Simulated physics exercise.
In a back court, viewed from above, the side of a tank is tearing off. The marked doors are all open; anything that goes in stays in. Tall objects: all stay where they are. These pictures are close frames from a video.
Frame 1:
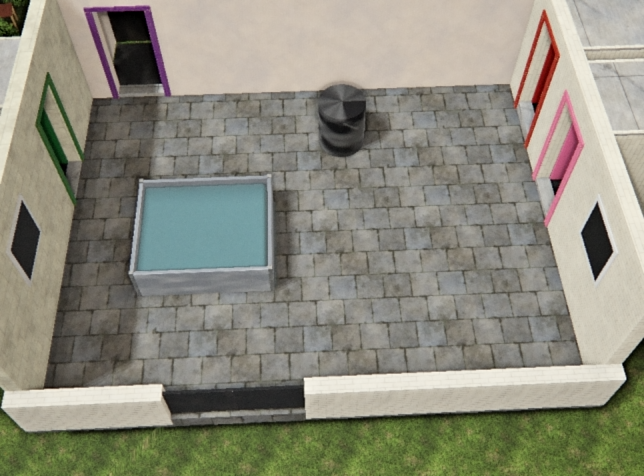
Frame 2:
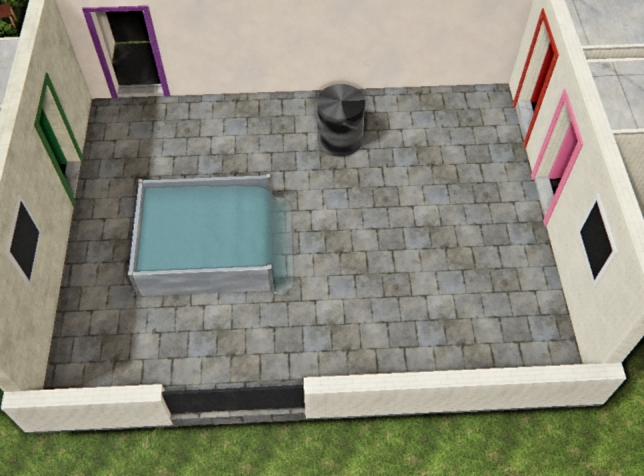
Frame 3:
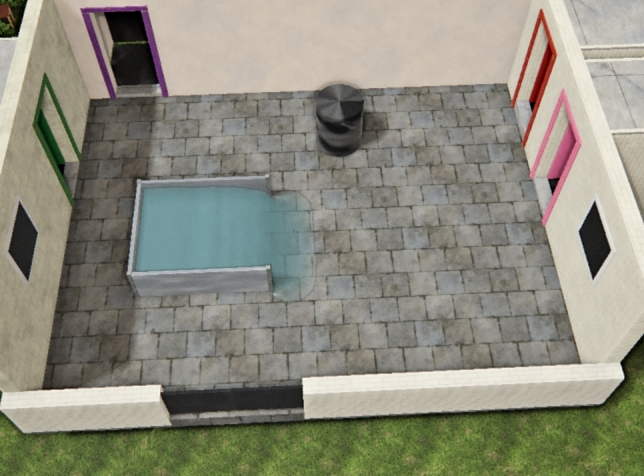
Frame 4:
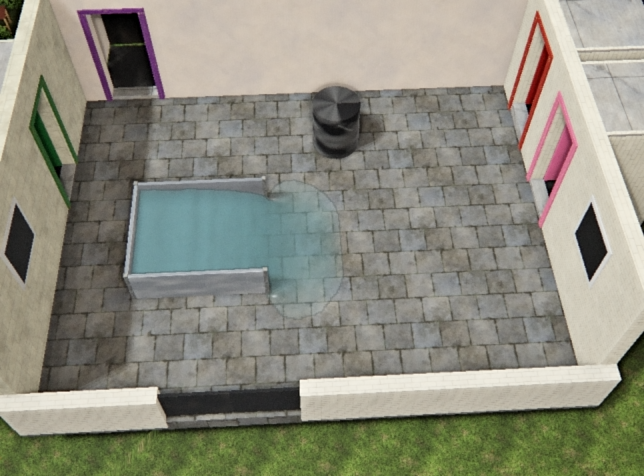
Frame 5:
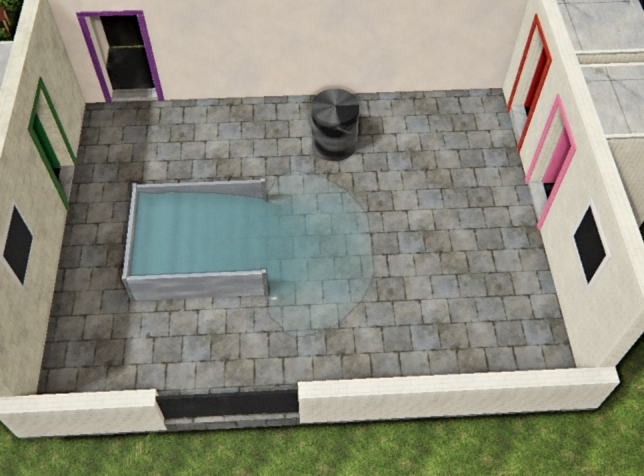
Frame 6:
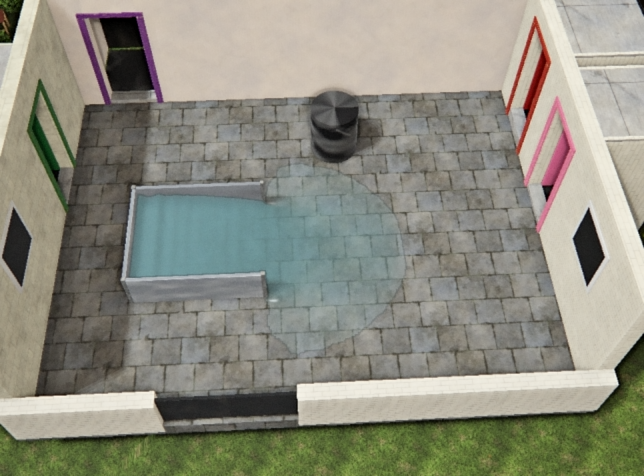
Water stands level in a pale grey tank left of centre, then pours out through its open right side and fans across the paving in a widening rounded sheet, while the view shifts very slightly. The paved court is seen from high above, with grass along the near wall. A dark rounded object stands beyond the tank, with purple and green doorframes left, red and pink right.
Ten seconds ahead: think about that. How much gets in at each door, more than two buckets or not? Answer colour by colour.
The red door gets two buckets or less; the purple door gets two buckets or less; the pink door gets more than two; the green door gets two buckets or less.
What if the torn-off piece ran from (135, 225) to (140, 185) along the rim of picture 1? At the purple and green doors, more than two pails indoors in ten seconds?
In that setup the purple door runs over the limit, but the green door runs over the limit.
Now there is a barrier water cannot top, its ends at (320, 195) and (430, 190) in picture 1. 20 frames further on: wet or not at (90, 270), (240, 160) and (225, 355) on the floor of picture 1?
Results in order: Bone-dry / bone-dry / bone-dry.
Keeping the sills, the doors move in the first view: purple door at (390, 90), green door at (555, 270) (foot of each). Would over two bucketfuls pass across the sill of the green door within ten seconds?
The green door is swamped.
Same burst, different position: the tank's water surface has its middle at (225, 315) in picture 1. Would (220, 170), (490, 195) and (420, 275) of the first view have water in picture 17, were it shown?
Spot one is not touched, spot two is touched, spot three is touched.
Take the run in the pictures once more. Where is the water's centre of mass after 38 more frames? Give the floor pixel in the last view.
My pick is pixel (410, 237).
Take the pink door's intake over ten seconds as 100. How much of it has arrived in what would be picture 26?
I'd put it at about 70 per cent.
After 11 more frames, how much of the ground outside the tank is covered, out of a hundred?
That should be about 45 %.
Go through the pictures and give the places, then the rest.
In the first frame, still water in the water tank at (204, 226).
In the second frame, the front is at (284, 289), out from the gap at (269, 235).
In the third frame, water pours out at (268, 237) and has run to (298, 295).
In the fourth frame, the front is at (317, 306), out from the gap at (265, 240).
In the fifth frame, the front is at (362, 290), out from the gap at (263, 242).
In the sixth frame, water pours out at (262, 244) and has run to (399, 275).
A moment on, water covers 30 % of the floor; the red door not reached, the purple door not reached, the pink door not reached, the green door not reached.
Next, water covers 45 % of the floor; the red door not reached, the purple door not reached, the pink door under two buckets in, the green door not reached.
Then, water covers 50 % of the floor; the red door wet at the sill, nothing in, the purple door not reached, the pink door far over two buckets in, the green door not reached.
Later, water covers 55 % of the floor; the red door wet at the sill, nothing in, the purple door not reached, the pink door far over two buckets in, the green door not reached.
In the end, water covers 90 % of the floor; the red door wet at the sill, nothing in, the purple door wet at the sill, nothing in, the pink door far over two buckets in, the green door not reached.
